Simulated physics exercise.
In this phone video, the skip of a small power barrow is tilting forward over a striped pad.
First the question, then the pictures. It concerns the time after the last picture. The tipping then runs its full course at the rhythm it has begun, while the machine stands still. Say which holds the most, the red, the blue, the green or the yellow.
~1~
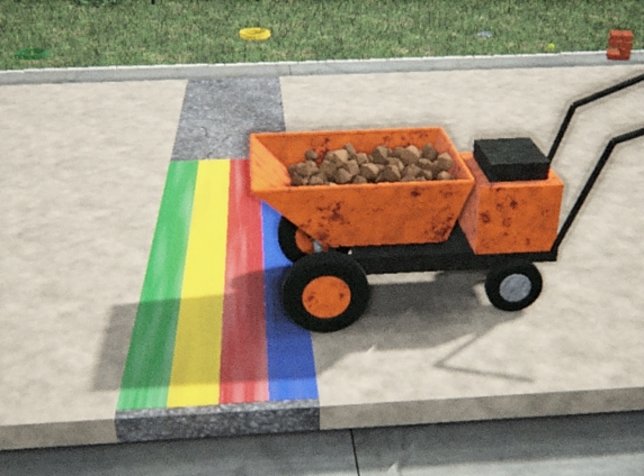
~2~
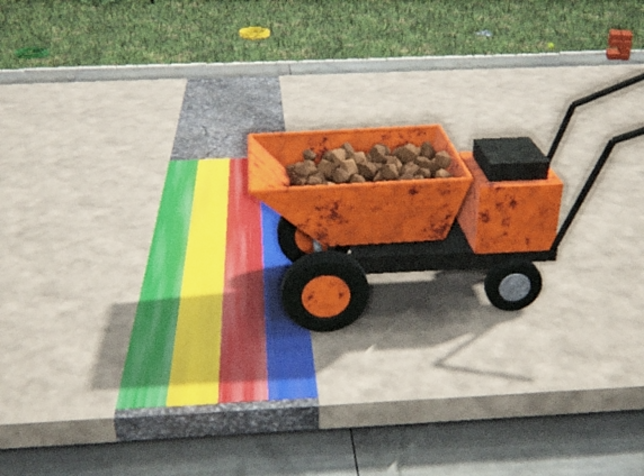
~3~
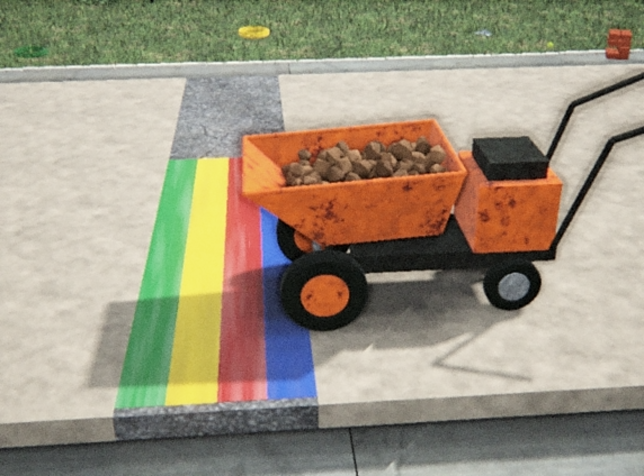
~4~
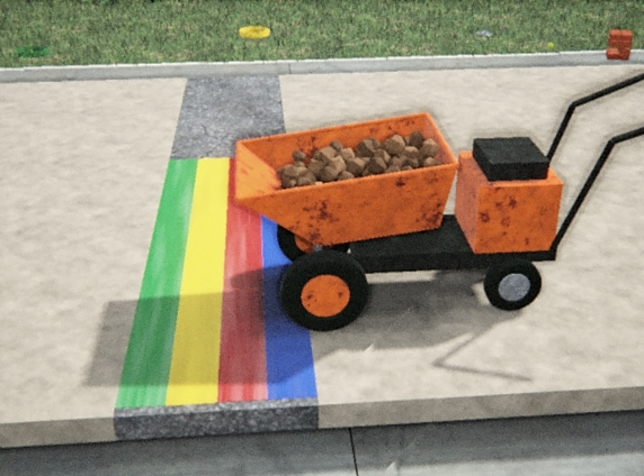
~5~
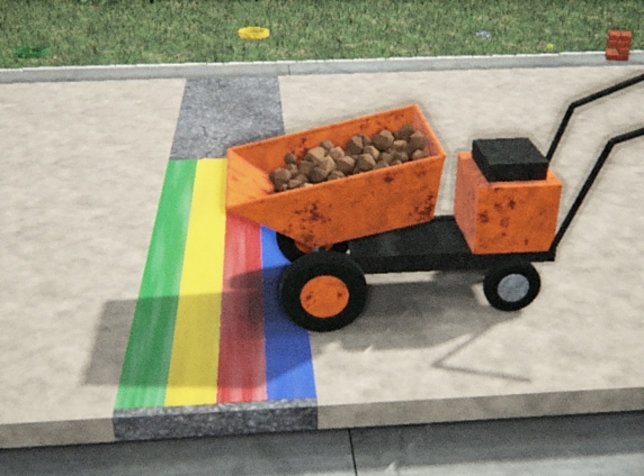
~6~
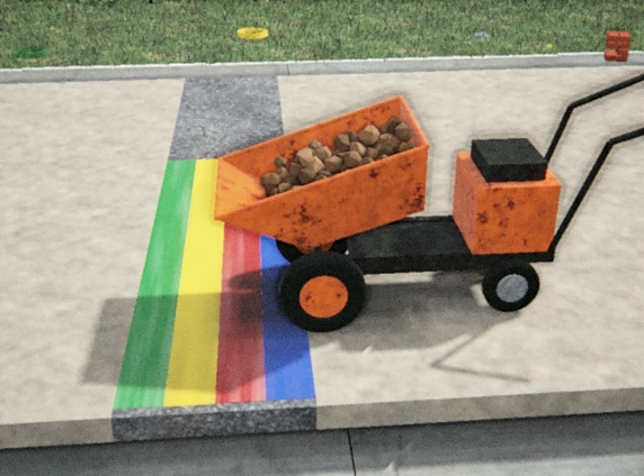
I would say the green one.
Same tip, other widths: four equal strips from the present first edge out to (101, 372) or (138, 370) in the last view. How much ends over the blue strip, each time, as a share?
The first comes to 0 per cent and the second to 0 per cent.
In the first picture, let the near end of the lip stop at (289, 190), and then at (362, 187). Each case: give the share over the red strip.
First position: Some 0 percent; second position: Some 30 percent.
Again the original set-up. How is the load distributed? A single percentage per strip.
Percentages: Blue 0, red 0, yellow 10, green 35.
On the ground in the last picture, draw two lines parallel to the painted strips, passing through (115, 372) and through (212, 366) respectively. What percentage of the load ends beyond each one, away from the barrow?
Roughly 30 and 70 percent.
Soon after the last picture, skip tipped steeply; all in the skip.
A little later, skip tipped steeply; about two thirds in the skip; a small part over the yellow strip; about a quarter over the green strip; a stray few off the paint.
Later still, skip tipped right over; about a quarter in the skip; a small part over the yellow strip; about a third over the green strip; about a third off the paint.
At rest, skip tipped right over; about a quarter in the skip; none over the blue strip; none over the red strip; a small part over the yellow strip; about a third over the green strip; about a third off the paint.
